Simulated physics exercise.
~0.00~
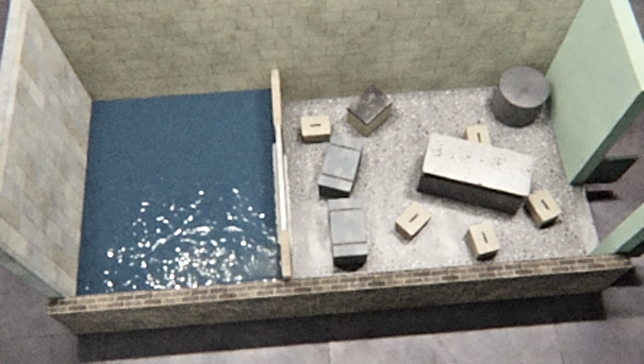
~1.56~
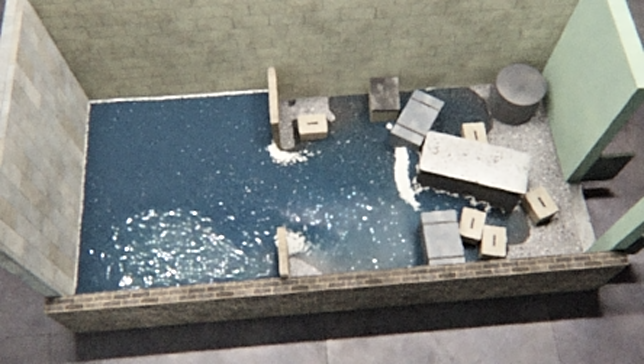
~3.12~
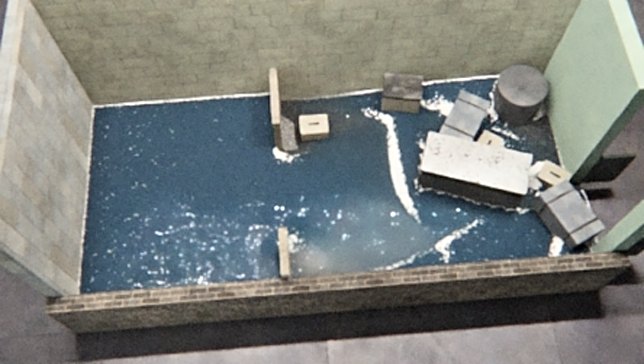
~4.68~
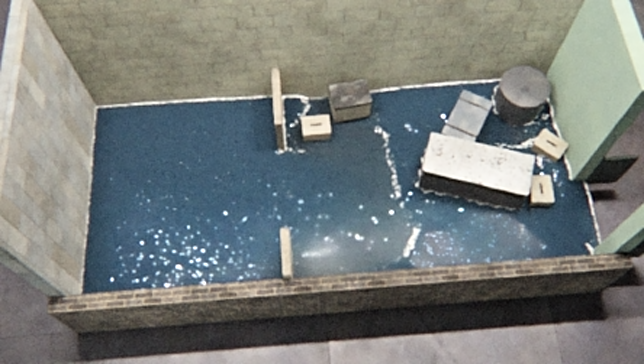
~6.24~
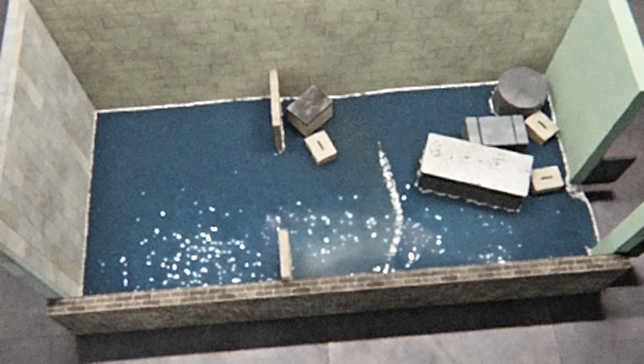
Water burst from the left side through the gap in the dividing wall and spread across the dry right side, pushing the grey trunks and pale chests rightward until some vanished, leaving the rest sitting in water around the big block.
